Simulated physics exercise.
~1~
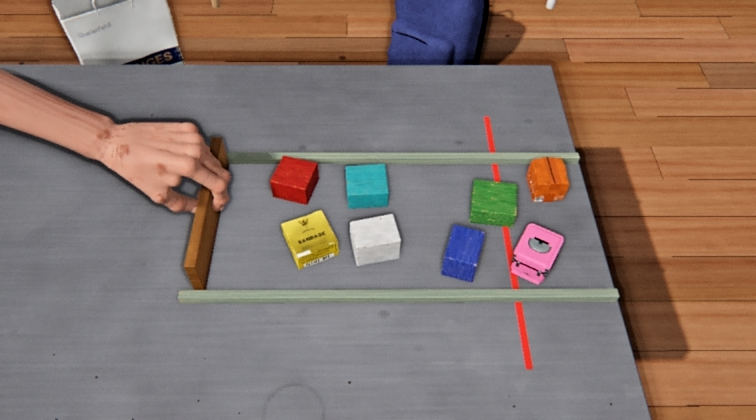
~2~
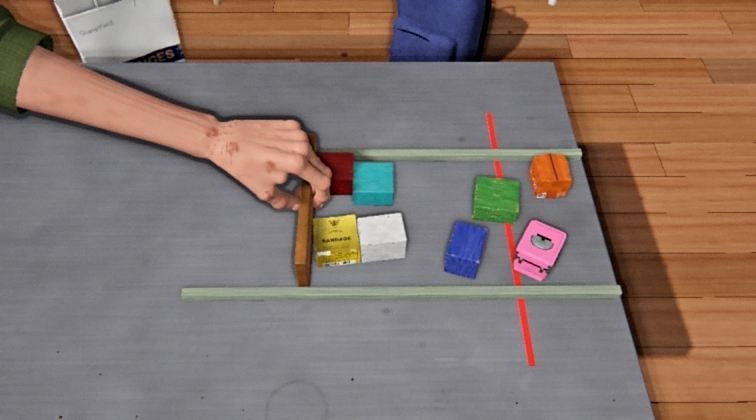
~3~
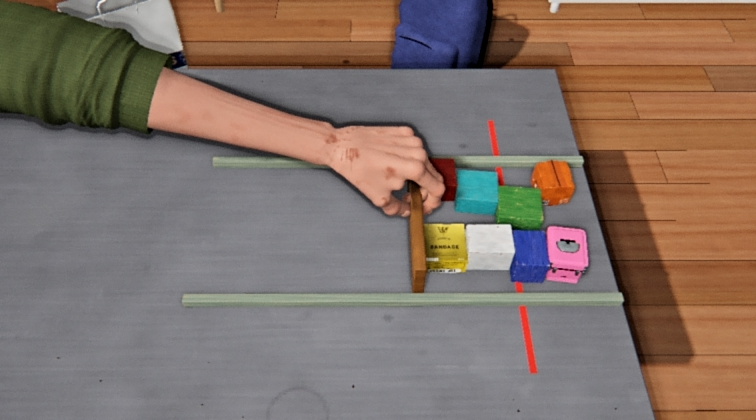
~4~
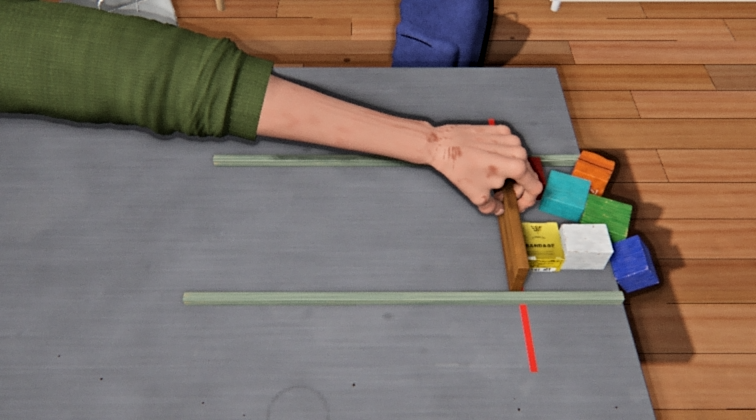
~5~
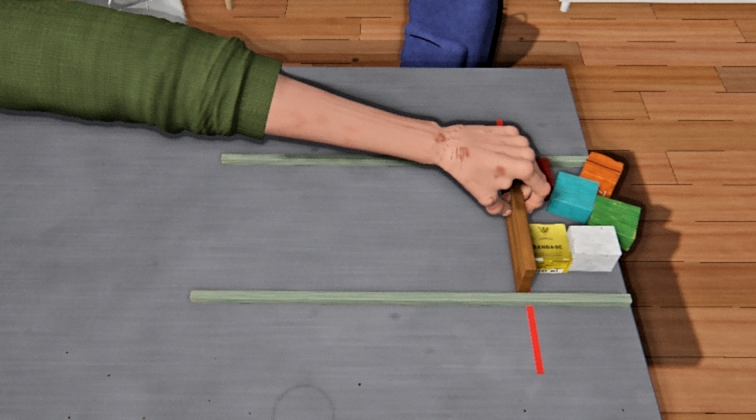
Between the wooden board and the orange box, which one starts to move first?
The wooden board starts to move first, and the orange box only shifts later, once the board has pushed the other things well to the right.
